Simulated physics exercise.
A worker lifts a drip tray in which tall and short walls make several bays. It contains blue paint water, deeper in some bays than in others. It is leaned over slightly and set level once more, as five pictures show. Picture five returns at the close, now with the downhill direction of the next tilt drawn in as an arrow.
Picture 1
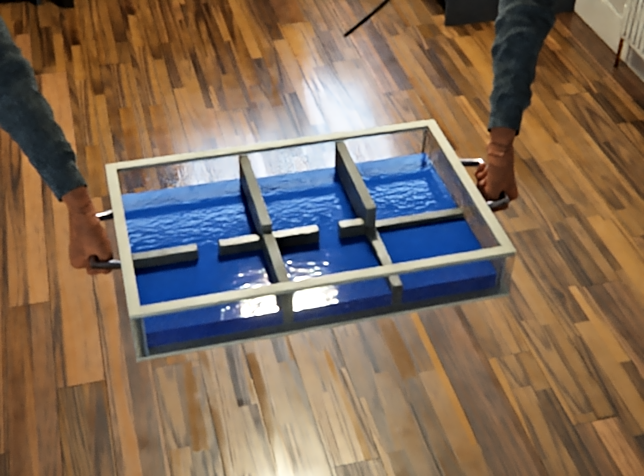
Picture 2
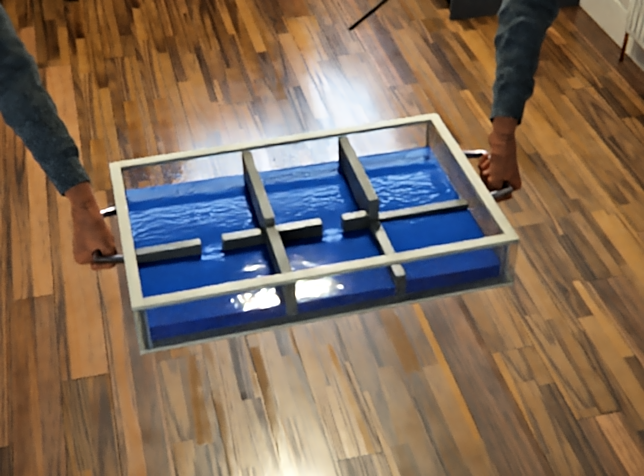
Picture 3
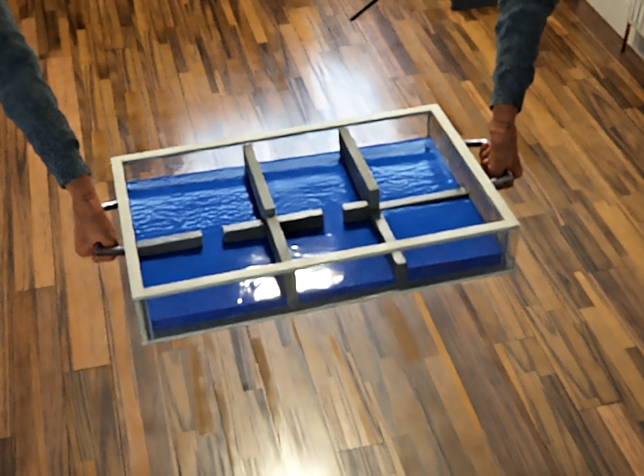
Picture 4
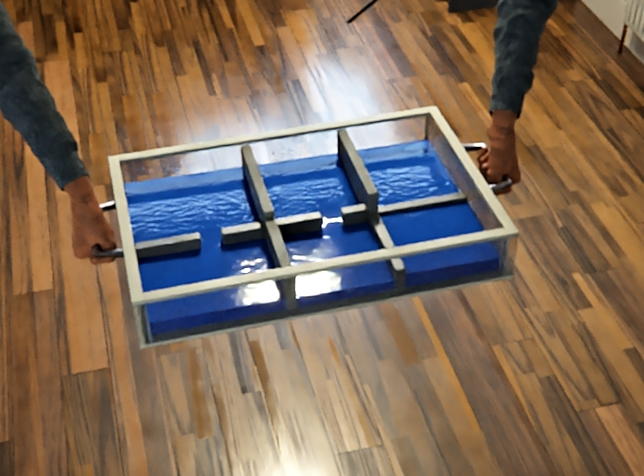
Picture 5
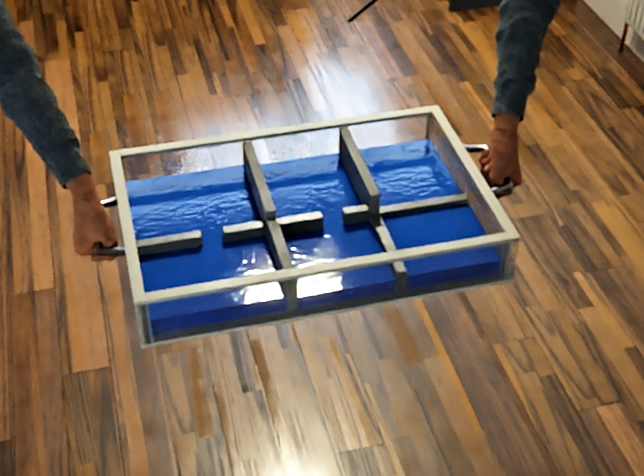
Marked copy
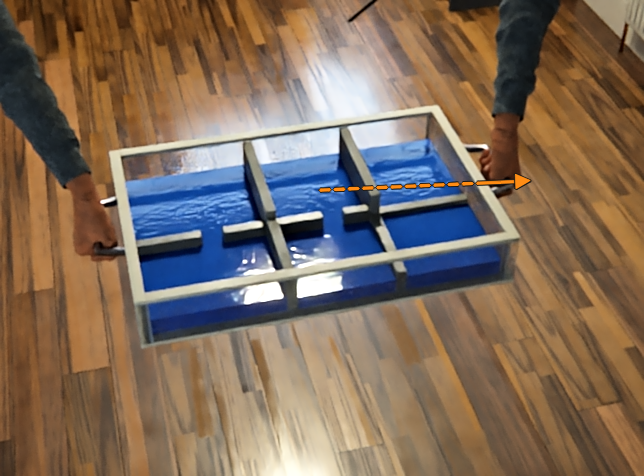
Two hands in blue-grey sleeves, gripping metal handles at the left and right, tilt a clear-sided tray slightly toward its back left and then bring it level again, seen from above at an angle on a brown wood-plank floor. Pale-rimmed and divided by grey walls into bays, the tray holds bright blue liquid. The liquid ripples and shifts a little, while the view stays almost still.
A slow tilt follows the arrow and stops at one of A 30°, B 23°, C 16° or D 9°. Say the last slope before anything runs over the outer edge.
I would pick slope C.
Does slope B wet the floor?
Yes, it does.
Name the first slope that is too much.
That is slope B.
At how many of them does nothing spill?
Two.
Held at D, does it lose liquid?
No, not at all.
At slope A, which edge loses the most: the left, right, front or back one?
The right rim.
The tray is level; deepest in the front left bay, at (209, 287), shallowest in the back middle.
Tipped about 2° down to the back left; no wall is crossed.
Tipped about 4° down to the back left; no wall is crossed.
Tipped about 2° down to the back left; no wall is crossed.
The tray is level; deepest in the back left bay, at (196, 206), shallowest in the front middle.
The arrow ends at (524, 181).
Choosing A, about 45 % goes over the rim.
Choosing B, about 17 % goes over the rim.
Choosing C, nothing spills; the front right bay holds the most.
Choosing D, nothing spills; the back left bay holds the most.
